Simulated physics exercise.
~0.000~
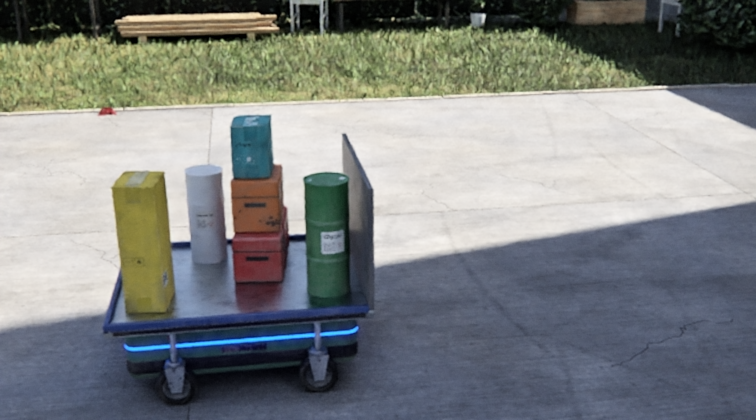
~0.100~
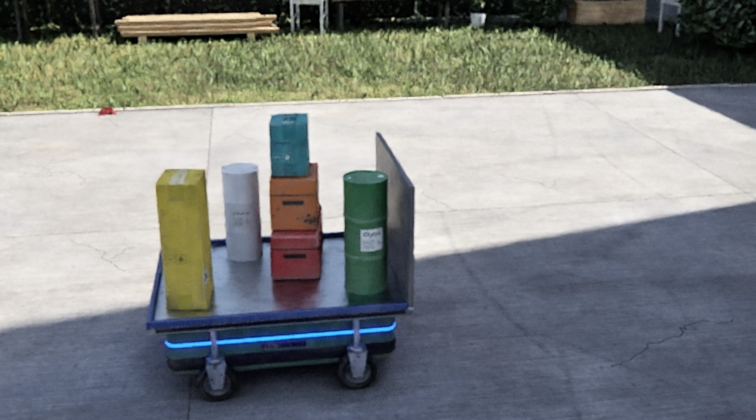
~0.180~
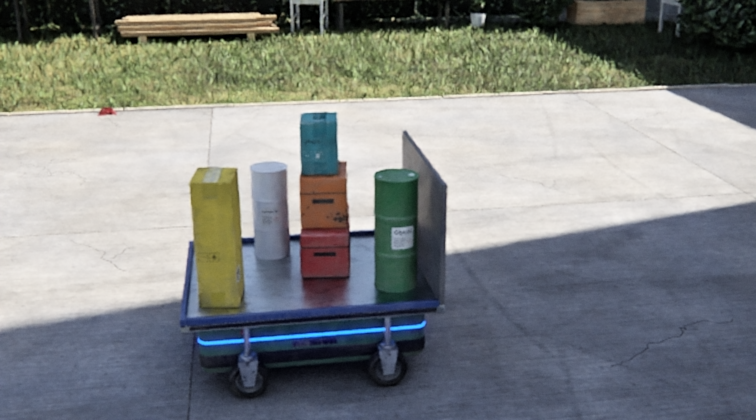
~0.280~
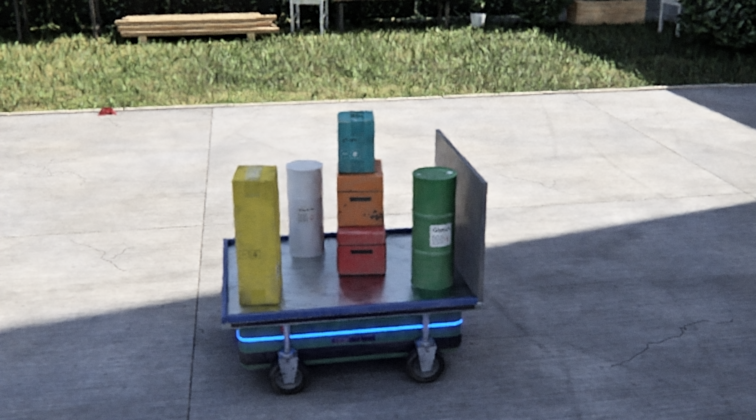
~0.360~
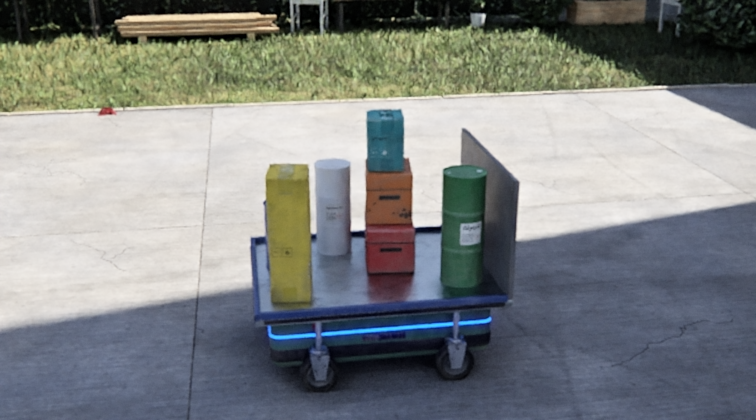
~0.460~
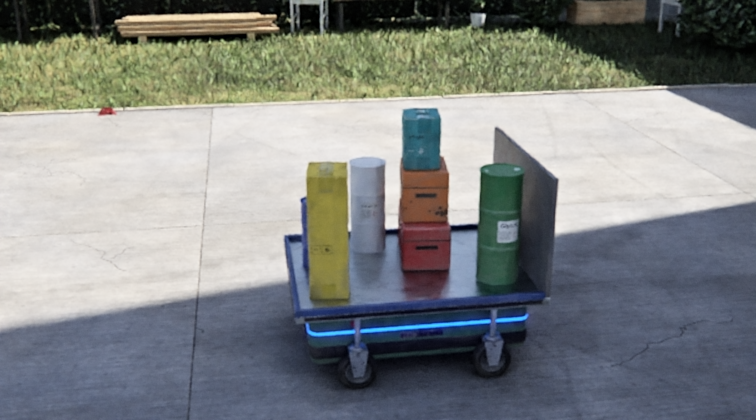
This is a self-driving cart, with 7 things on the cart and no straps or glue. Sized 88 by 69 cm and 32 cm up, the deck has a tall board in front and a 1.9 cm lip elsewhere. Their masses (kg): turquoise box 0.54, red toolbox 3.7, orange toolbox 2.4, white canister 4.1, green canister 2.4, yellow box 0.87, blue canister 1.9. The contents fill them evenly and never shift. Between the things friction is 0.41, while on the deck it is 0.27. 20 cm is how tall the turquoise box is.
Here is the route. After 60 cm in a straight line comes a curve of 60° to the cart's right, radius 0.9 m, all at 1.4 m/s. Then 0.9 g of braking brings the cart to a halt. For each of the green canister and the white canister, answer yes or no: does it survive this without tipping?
Green canister - yes; white canister - yes.
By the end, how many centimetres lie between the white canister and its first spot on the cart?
It ends about 16 centimetres from where it started.
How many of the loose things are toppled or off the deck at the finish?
Total: 2.
Around 0.76 s, 106 cm covered, turned 20°; green canister shifted 12 cm near (613, 231); turquoise box shifted 5 cm; orange toolbox shifted 4 cm.
Around 1.36 s, 190 cm covered, turned 60°; green canister shifted 28 cm; white canister shifted 6 cm near (749, 268); turquoise box shifted 9 cm.
Around 1.56 s, 195 cm covered, turned 60°, stopped; green canister shifted 27 cm; white canister shifted 16 cm; turquoise box at 7° to upright.
Around 2.06 s, 195 cm covered, turned 60°, stopped; turquoise box now off the deck; green canister shifted 27 cm; white canister shifted 16 cm.
Finally (2.7 s), off the deck and tipped over, turquoise box; on their side or leaning hard on the cart, yellow box; not toppled but over 10 cm from the start, red toolbox, orange toolbox, white canister, green canister and blue canister.
